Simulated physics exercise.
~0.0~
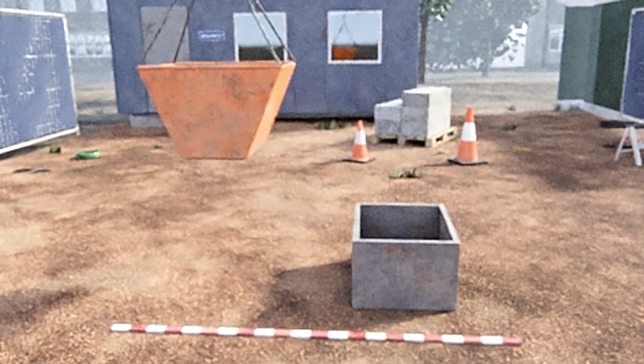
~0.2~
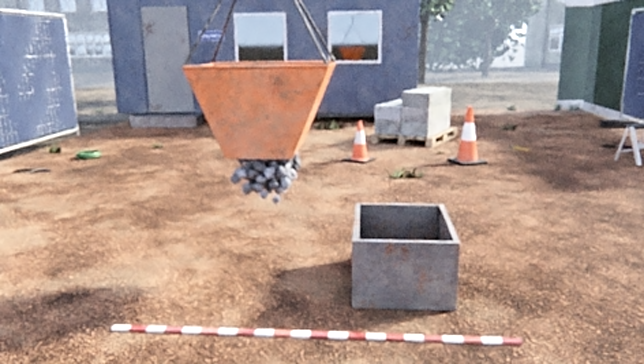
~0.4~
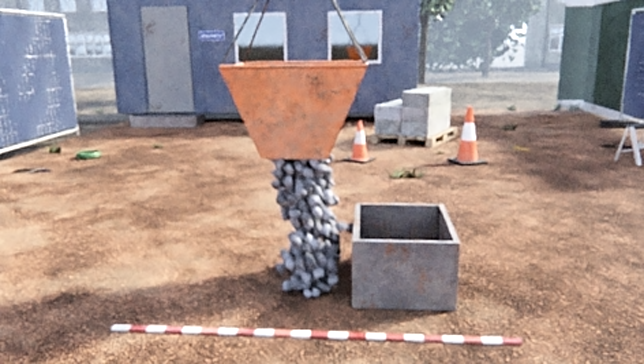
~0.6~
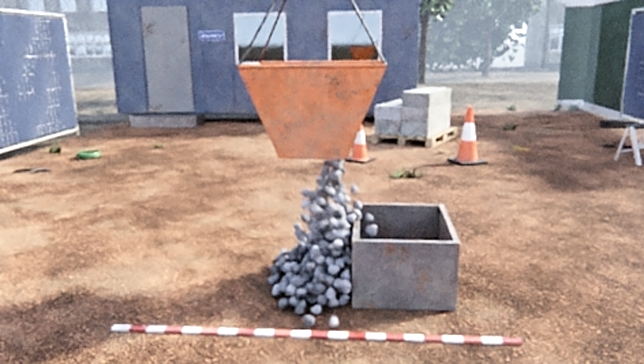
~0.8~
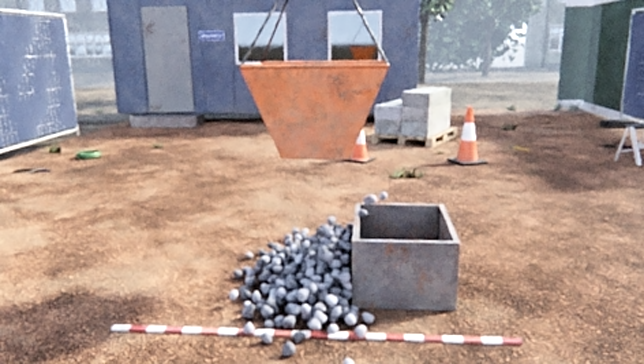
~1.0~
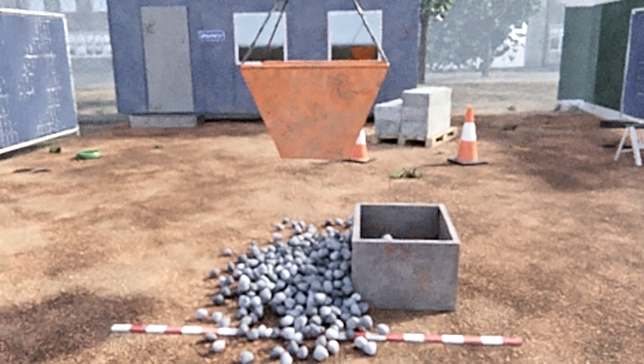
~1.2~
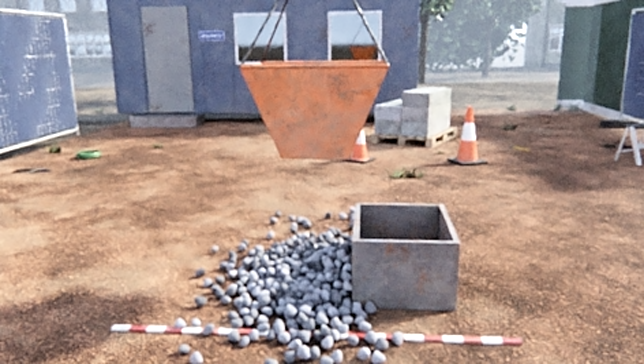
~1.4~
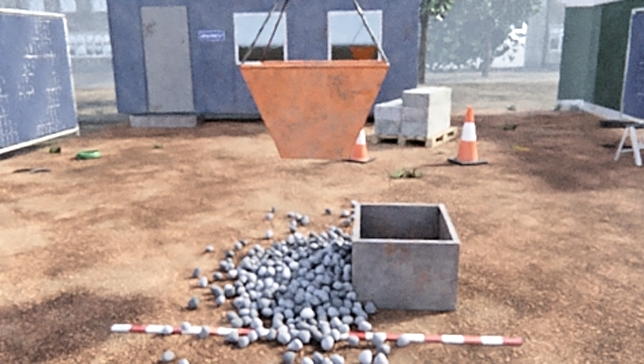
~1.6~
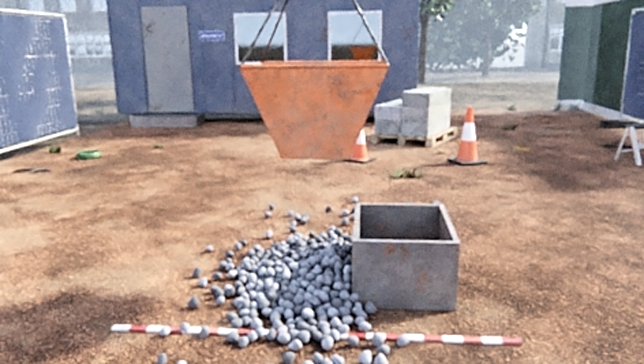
An orange skip moves right, dropping grey stones that pile up left of the bin.
